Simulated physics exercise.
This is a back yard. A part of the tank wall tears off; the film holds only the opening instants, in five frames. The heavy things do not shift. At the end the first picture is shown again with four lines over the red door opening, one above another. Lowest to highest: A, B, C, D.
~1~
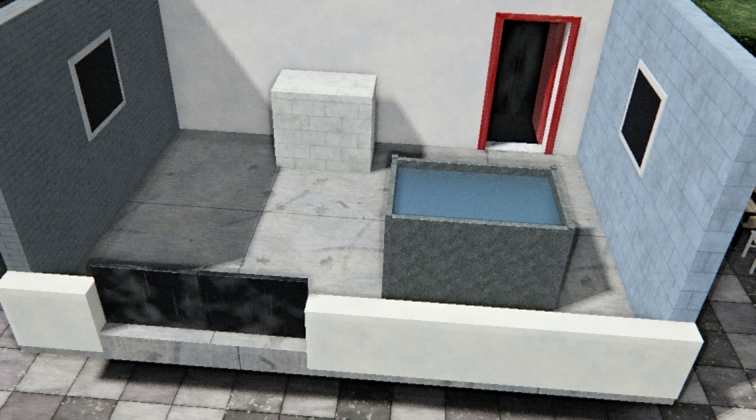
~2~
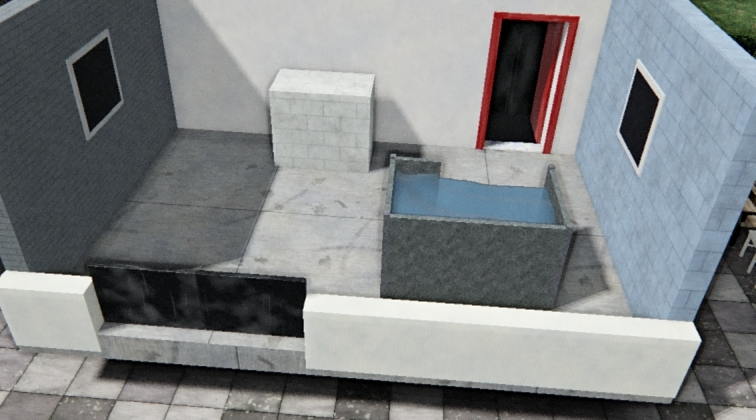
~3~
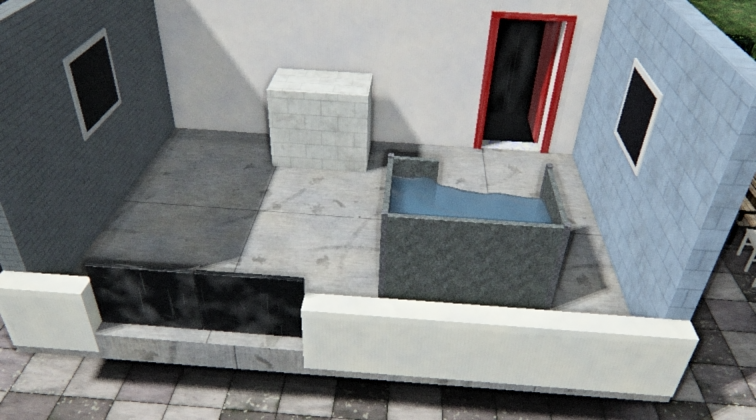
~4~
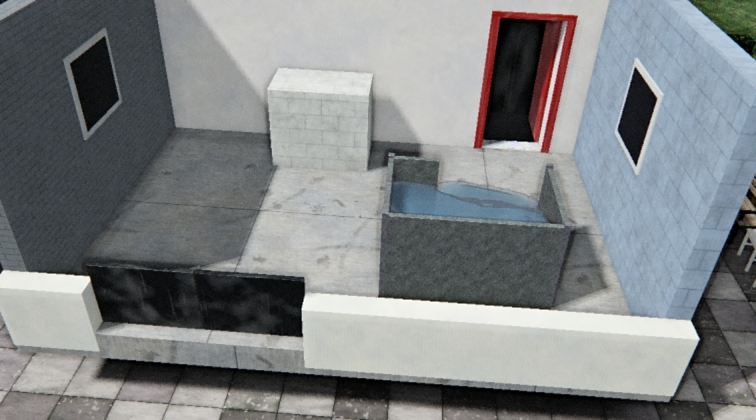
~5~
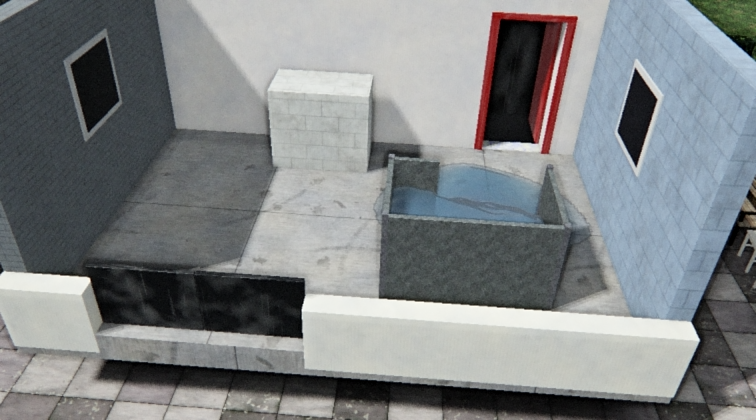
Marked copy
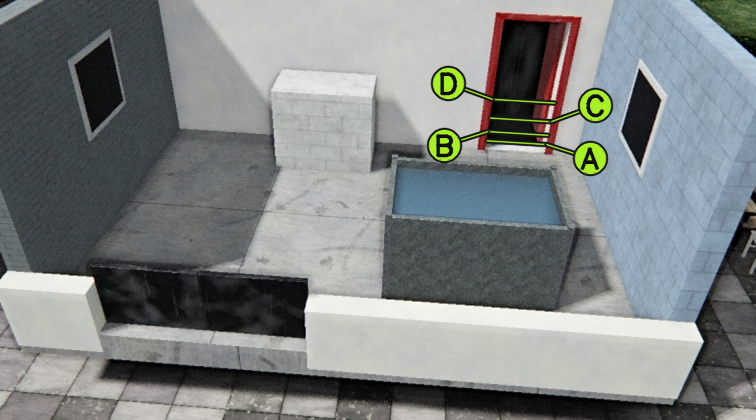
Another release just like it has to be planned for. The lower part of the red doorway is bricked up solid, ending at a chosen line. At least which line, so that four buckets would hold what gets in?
The answer is height C.
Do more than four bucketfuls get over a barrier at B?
Yes, it does.
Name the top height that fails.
Here it is height B.
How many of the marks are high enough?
Two of them.
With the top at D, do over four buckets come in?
No, not at all.
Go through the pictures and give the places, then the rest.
The first frame shows water in the tank at rest, its middle at (475, 197); foot of the red doorway at (514, 151); shut gate at (201, 282).
In the second frame, water covers 2 % of the ground, its front hidden from here.
In the third frame, water covers 4 % of the ground, its front hidden from here.
In the fourth frame, water covers 9 % of the ground, its front hidden from here.
The fifth frame shows front seen at (463, 165), 16 % of the ground wet.
On the marked copy, A at (516, 142); B at (518, 133); C at (520, 119); D at (523, 101); from the bottom up A, B, C, D.
With A, dozens of bucketfuls pour in.
With B, about 10 bucketfuls get in.
With C, a splash gets over, under a bucket.
With D, nothing gets over.
